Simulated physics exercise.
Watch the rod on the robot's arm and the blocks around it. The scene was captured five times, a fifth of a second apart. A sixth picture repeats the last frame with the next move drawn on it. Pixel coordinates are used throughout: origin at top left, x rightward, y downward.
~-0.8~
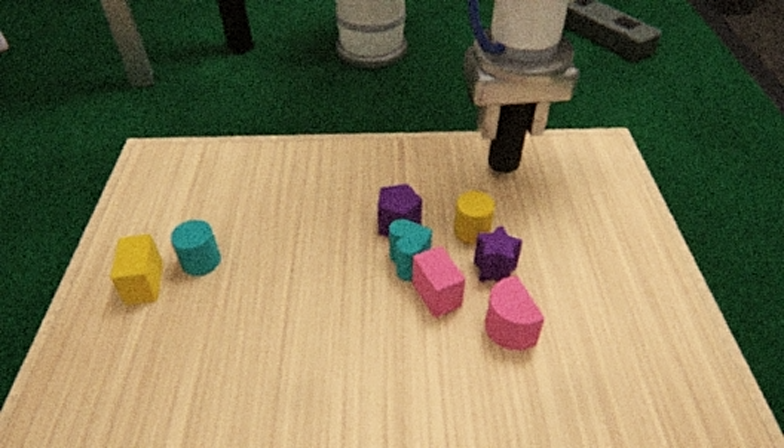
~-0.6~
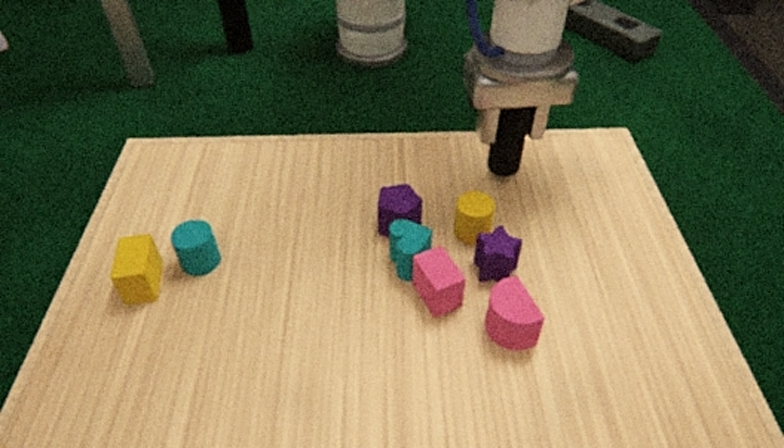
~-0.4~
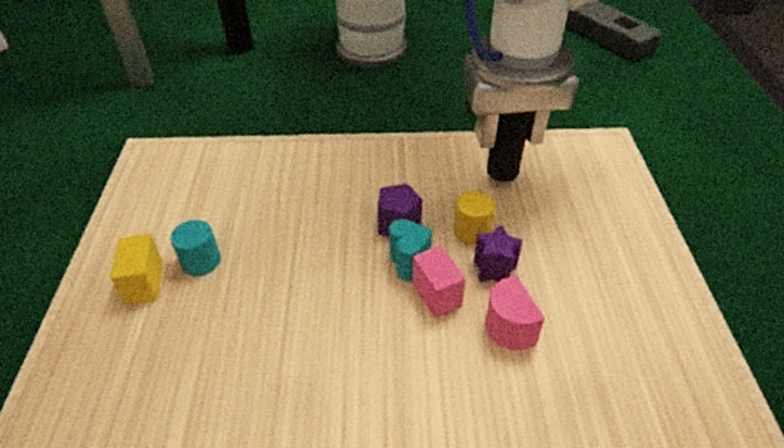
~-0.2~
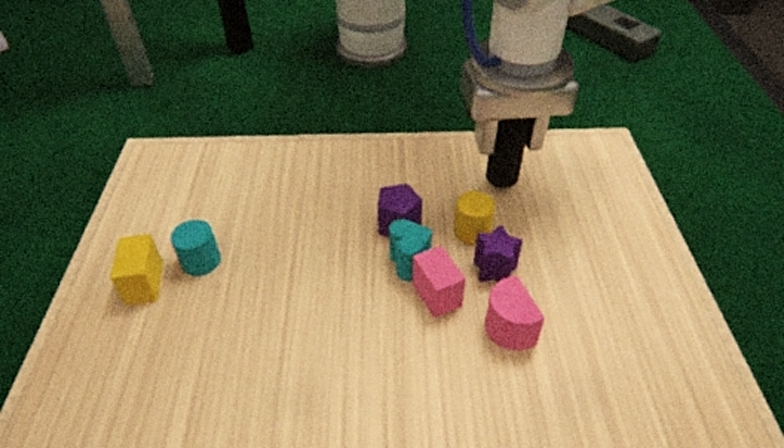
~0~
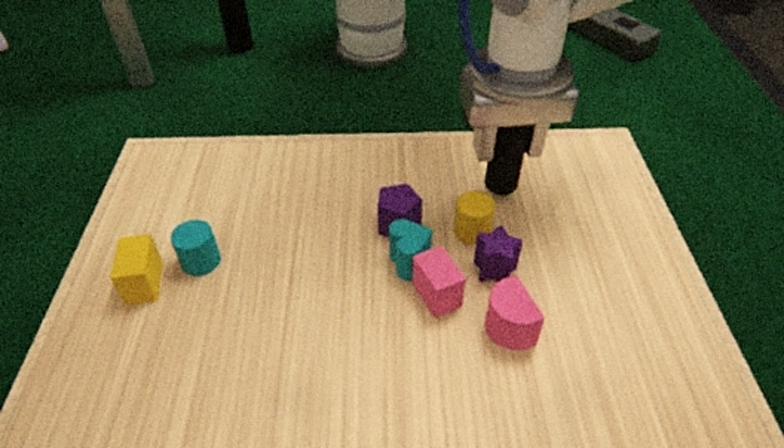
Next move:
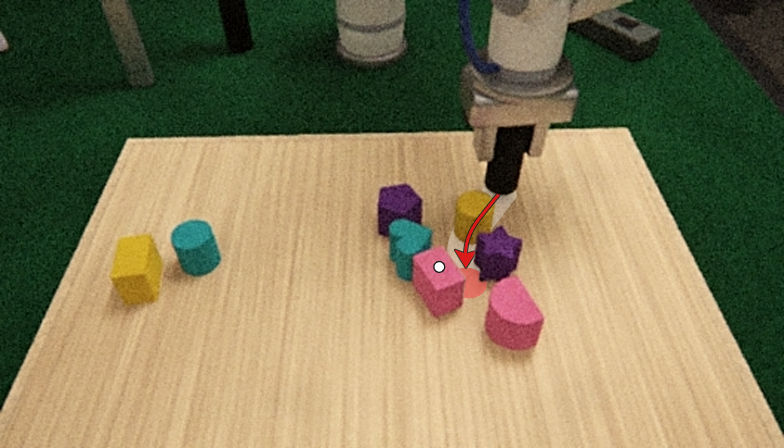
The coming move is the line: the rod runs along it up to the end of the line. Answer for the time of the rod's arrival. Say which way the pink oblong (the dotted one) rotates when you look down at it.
From above, the turn goes anticlockwise.
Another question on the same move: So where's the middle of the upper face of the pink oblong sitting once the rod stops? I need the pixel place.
By then it is at (415, 291).
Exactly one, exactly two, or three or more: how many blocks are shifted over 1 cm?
I'm going with three or more.
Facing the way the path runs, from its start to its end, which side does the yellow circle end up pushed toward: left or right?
Facing from start to end, it will go to the right.
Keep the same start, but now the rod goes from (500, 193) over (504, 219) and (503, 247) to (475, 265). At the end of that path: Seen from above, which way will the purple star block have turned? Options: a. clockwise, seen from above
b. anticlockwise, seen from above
It's b.
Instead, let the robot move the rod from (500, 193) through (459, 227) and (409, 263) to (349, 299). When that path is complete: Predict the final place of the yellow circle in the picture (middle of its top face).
At the end it should sit near (453, 247).
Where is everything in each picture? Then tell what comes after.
The first picture shows lower end of the rod (504, 163), tops of blocks, turquoise heart block (410, 235), pink oblong (439, 267), yellow circle (476, 203), purple star block (500, 242).
The second picture shows rod (503, 167), blocks as before.
The third picture shows rod (503, 171), blocks as before.
The fourth picture shows rod (502, 177), blocks as before.
The fifth picture shows rod (501, 184), turquoise heart block (410, 235), pink oblong (439, 267), yellow circle (476, 203), purple star block (500, 242).
The drawn path runs from (500, 193) via (480, 218) and (466, 247), ending at (467, 283); the dot is on the pink oblong.
On the path given first. One third of the way, rod (481, 209); yellow circle (468, 213).
Two thirds of the way, rod (467, 238); pink oblong (435, 271), turned 20° anticlockwise; yellow circle (447, 241).
At the end, rod (469, 274); turquoise heart block (404, 235); pink oblong (415, 291), turned 55° anticlockwise; yellow circle (431, 262); purple star block (509, 256), turned 65° anticlockwise.
